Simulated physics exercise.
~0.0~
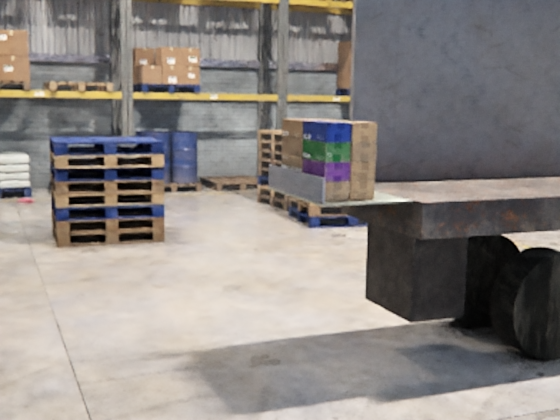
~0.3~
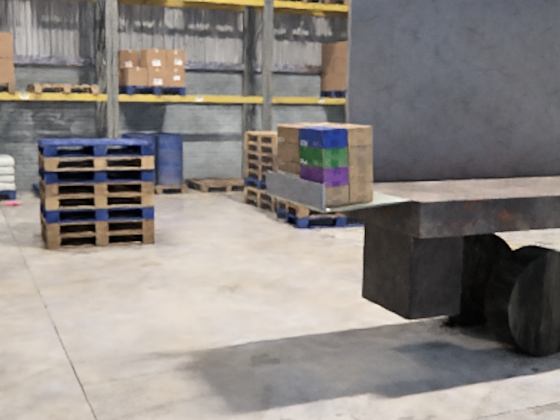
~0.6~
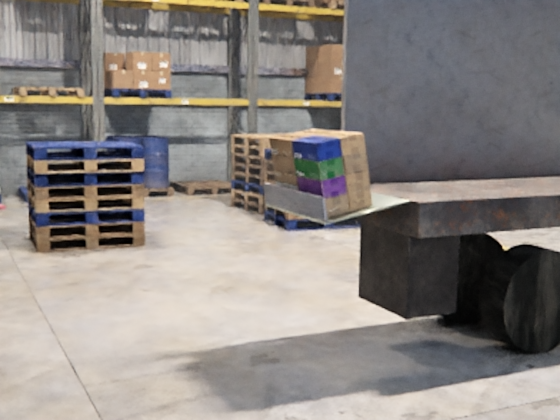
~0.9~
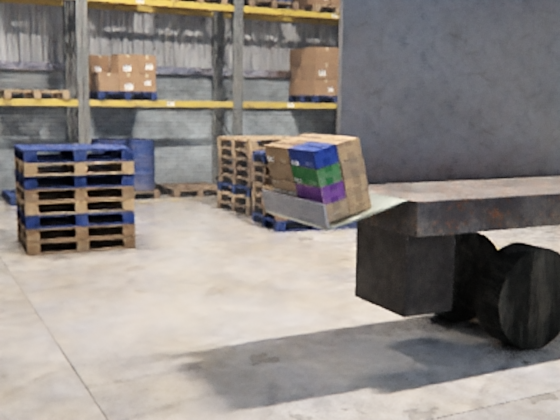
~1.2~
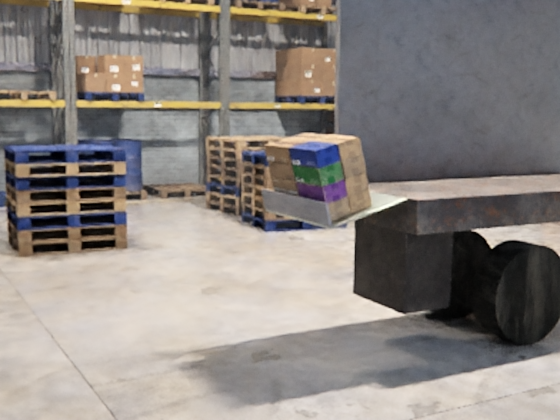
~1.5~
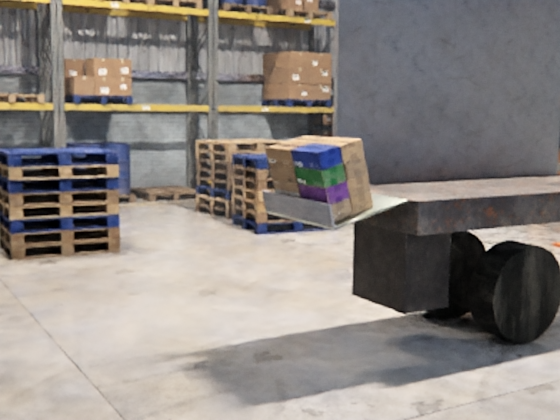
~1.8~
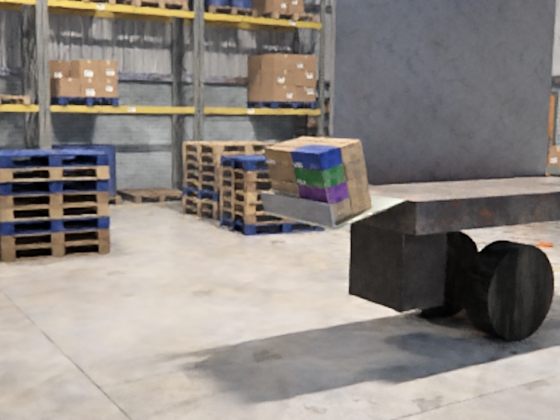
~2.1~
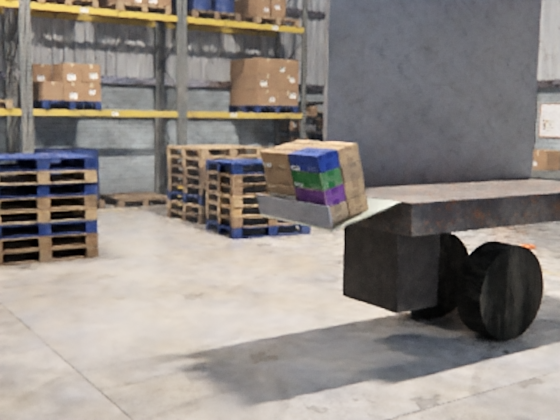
The footage shows a stack of cardboard boxes, with blue, green and purple ones among them, on a lorry's tail lift in a warehouse. The platform's outer edge sinks until it slopes gently down to the left, then holds still, with the tilted stack staying together aboard.
